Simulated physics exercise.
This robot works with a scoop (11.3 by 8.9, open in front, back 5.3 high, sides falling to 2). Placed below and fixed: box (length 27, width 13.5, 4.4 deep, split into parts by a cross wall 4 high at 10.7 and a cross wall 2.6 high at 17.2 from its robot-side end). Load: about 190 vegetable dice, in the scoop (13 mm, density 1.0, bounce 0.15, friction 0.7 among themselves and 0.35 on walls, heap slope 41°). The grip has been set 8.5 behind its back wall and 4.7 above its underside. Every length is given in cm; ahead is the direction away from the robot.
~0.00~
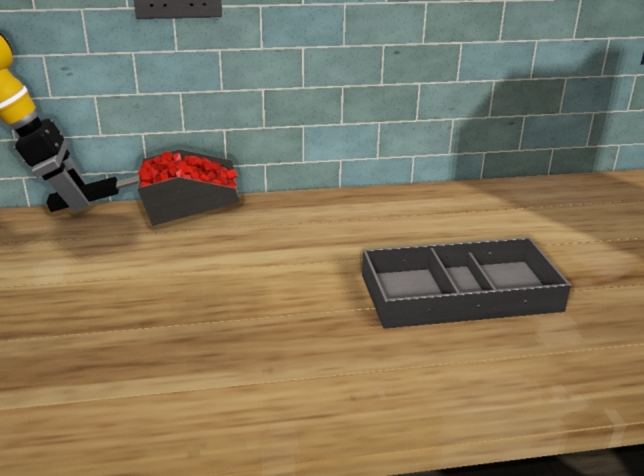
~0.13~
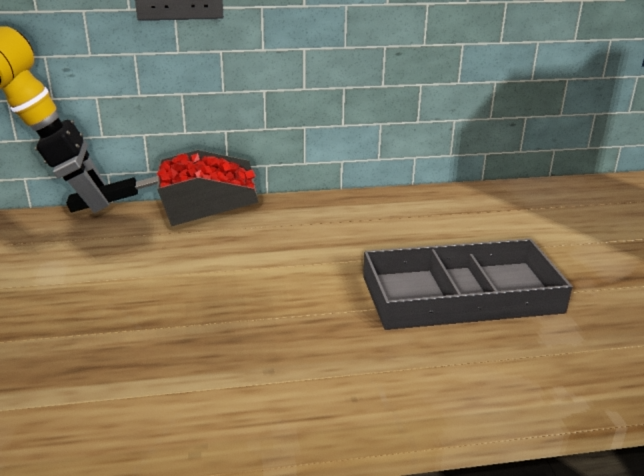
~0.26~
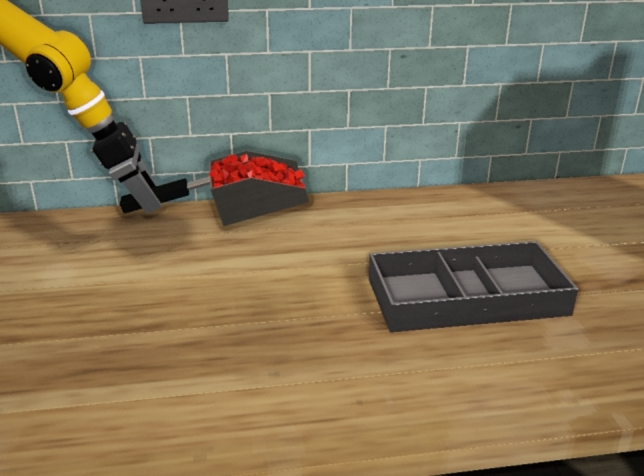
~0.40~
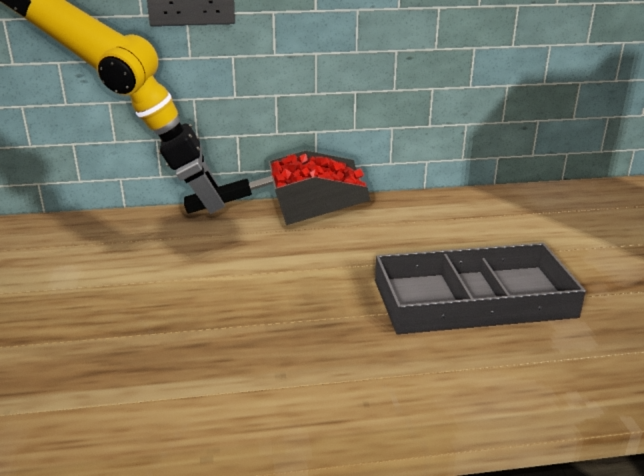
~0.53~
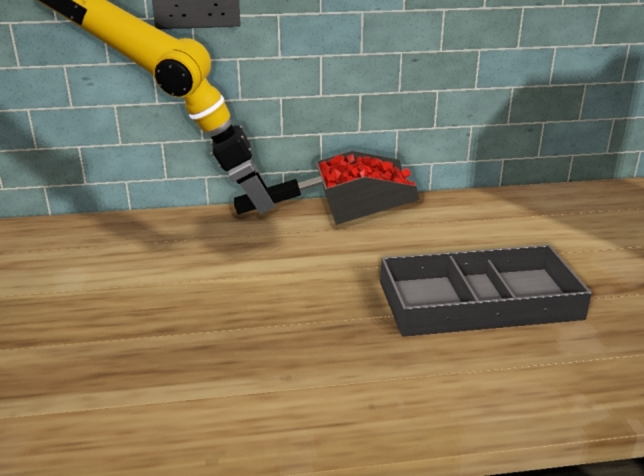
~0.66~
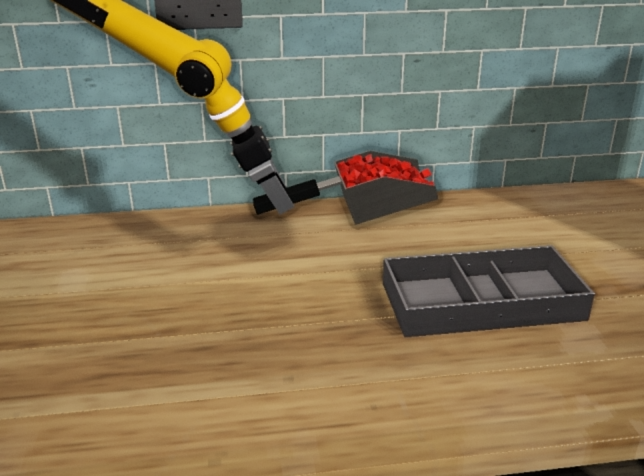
A yellow robot arm carries a dark scoop of red cubes rightward above a wooden counter.
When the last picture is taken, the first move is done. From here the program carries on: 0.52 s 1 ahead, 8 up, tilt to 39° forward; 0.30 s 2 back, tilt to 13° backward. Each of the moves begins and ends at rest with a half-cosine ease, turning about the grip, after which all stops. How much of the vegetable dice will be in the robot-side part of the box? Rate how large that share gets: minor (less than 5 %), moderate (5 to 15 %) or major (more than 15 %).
It is major.
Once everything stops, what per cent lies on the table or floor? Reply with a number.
About 10 %.
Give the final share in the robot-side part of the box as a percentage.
Close to 40 in a hundred.
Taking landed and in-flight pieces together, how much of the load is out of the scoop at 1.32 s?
About 60 in a hundred parts are out.
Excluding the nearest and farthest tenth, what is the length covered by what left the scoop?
It covers roughly 22 centimetres.
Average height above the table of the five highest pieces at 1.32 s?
Close to 22 cm above the tabletop.
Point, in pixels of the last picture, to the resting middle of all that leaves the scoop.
Near pixel (447, 298).
After 0.99 s, tilted 23° forward, highest piece 23 above the table; 188 on the scoop, 1 in the robot-side part, 2 in flight or on a rim.
After 1.32 s, tilted 17° forward, highest piece 22 above the table; 78 on the scoop, 62 in the robot-side part, 20 on the table or floor, 31 in flight or on a rim.
After 1.68 s, tilted 13° backward, highest piece 28 above the table; 75 in the robot-side part, 40 on the scoop, 26 in the middle part, 24 in the far-side part, 23 on the table or floor, 3 in flight or on a rim.
After 2.73 s, tilted 13° backward, highest piece 28 above the table; 75 in the robot-side part, 40 on the scoop, 29 in the middle part, 24 in the far-side part, 23 on the table or floor.
In the end, 75 in the robot-side part, 40 on the scoop, 29 in the middle part, 24 in the far-side part, 23 on the table or floor. That is 39 % in the robot-side part of the box.
